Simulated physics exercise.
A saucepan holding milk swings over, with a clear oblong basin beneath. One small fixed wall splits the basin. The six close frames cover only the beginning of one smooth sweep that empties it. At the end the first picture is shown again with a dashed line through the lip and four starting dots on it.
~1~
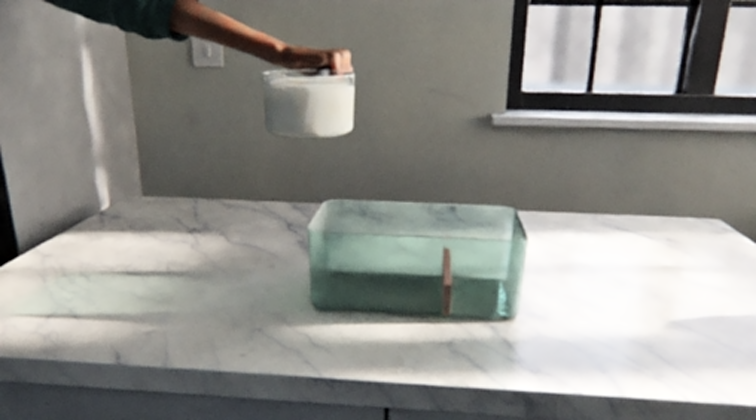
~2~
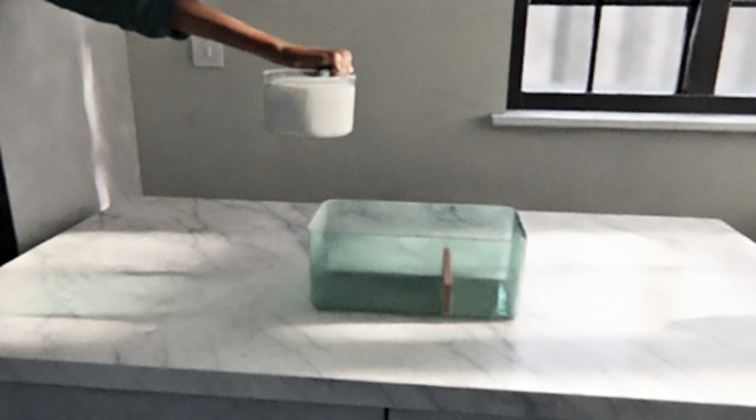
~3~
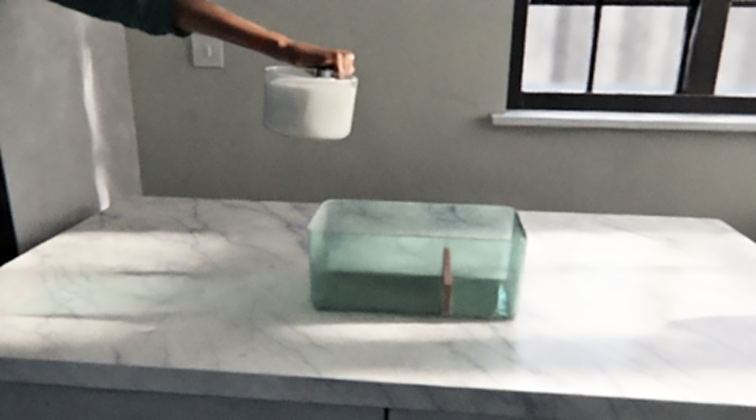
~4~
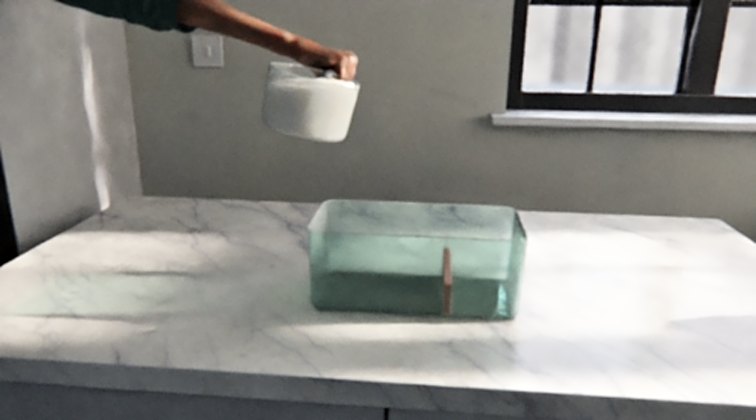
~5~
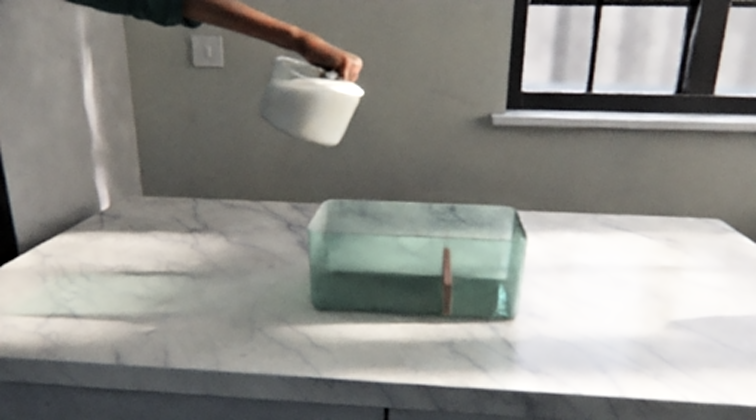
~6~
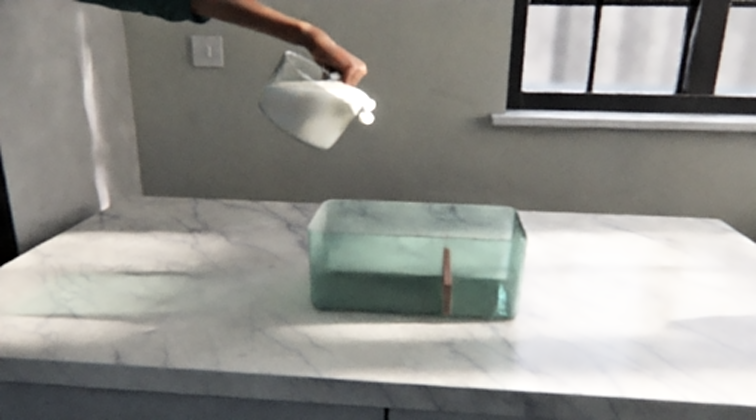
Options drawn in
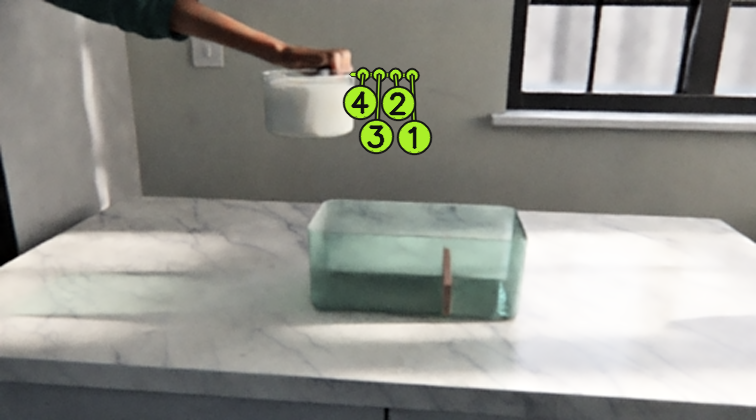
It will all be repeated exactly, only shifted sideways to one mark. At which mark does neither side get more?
Go for 2.
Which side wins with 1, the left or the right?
The right side.
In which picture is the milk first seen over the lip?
In picture 5.
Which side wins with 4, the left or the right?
The left one.
On the marked copy, 1 at (412, 75); 2 at (395, 75); 3 at (379, 74); 4 at (363, 74).
With 1, about 26 % ends left of the wall and 73 % right of it.
With 2, about 47 % ends left of the wall and 52 % right of it.
With 3, about 78 % ends left of the wall and 20 % right of it.
With 4, about 96 % ends left of the wall and 3 % right of it.
